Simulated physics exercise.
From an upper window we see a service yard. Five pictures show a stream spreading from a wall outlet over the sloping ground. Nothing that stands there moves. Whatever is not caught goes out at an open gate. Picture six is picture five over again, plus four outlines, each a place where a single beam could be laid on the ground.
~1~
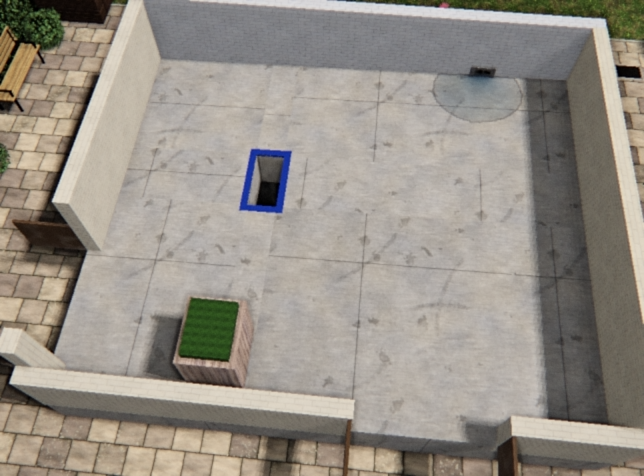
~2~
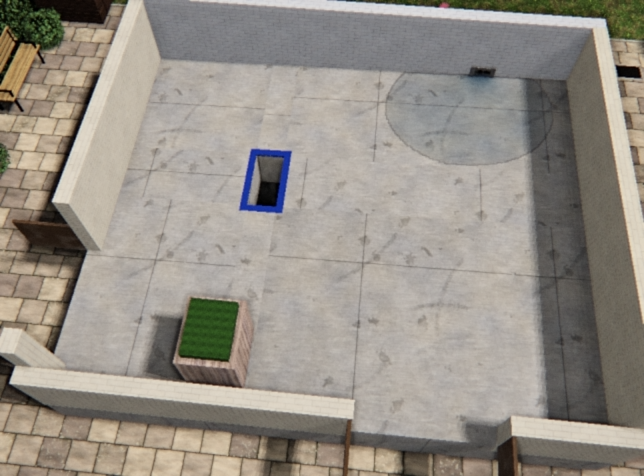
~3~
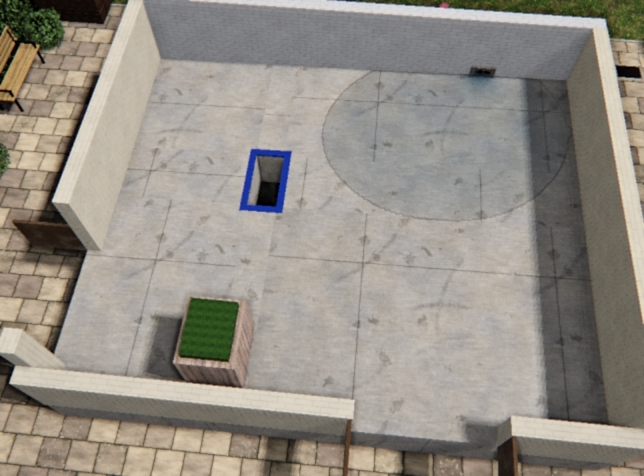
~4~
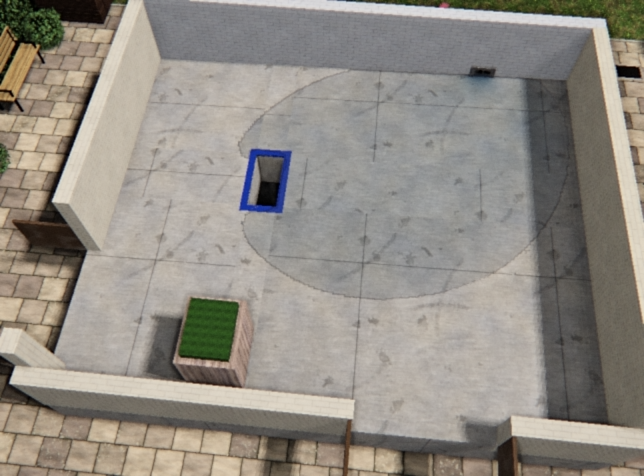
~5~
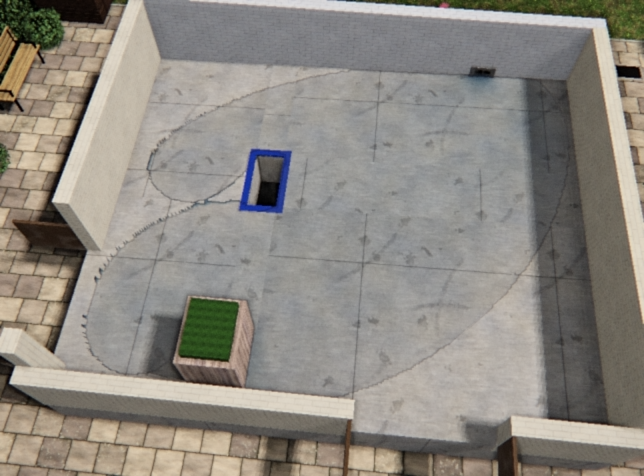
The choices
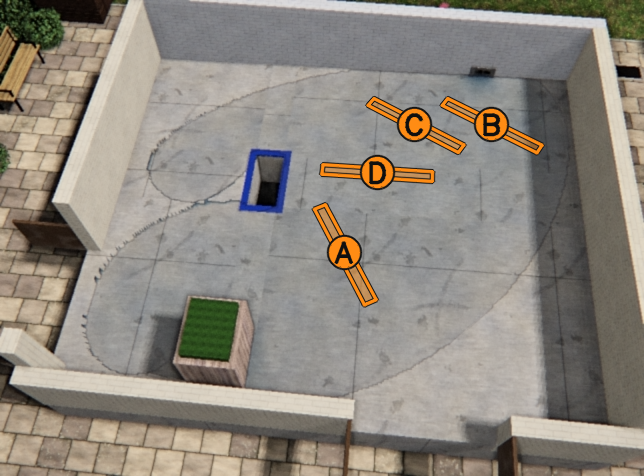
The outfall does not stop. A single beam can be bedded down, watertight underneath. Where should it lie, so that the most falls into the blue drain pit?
The answer is position A.
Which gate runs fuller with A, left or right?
More leaves on the left.
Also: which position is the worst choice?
The answer is C.
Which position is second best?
It is D.
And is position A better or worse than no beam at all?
Better.
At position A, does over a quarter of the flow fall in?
Yes.
In orange, A from (319, 206) to (370, 302); B from (444, 102) to (539, 148); C from (371, 101) to (461, 148); D from (322, 169) to (432, 176).
With A, about 47 % of the stream goes into the blue drain pit, about 53 % out by the gates.
With B, about 19 % of the stream goes into the blue drain pit, about 81 % out by the gates.
With C, about 5 % of the stream goes into the blue drain pit, about 95 % out by the gates.
With D, about 27 % of the stream goes into the blue drain pit, about 73 % out by the gates.
